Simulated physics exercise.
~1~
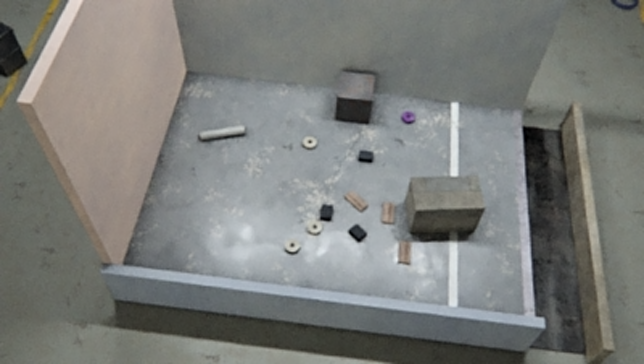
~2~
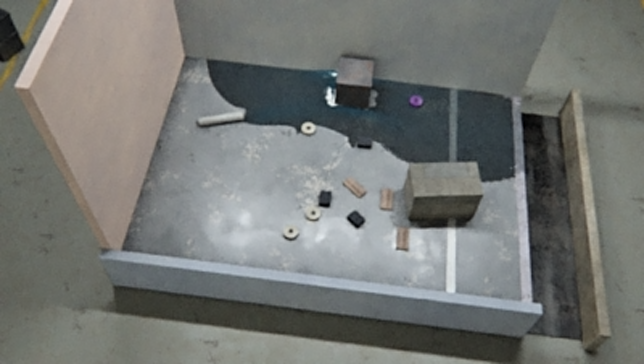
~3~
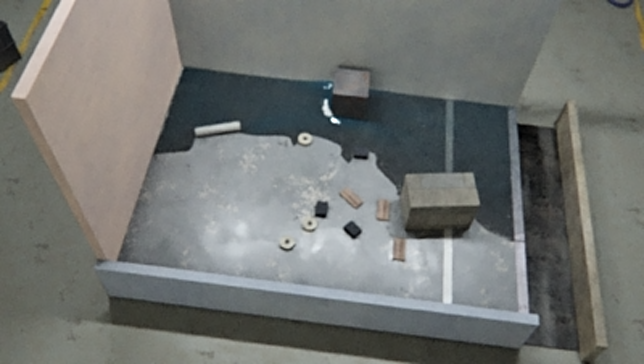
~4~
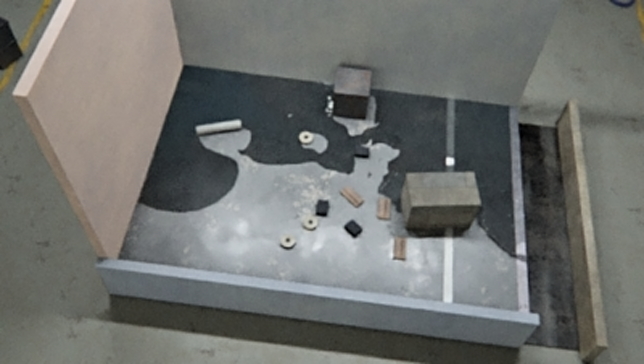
Dark water spreads across the grey floor and carries a purple lid out of view.
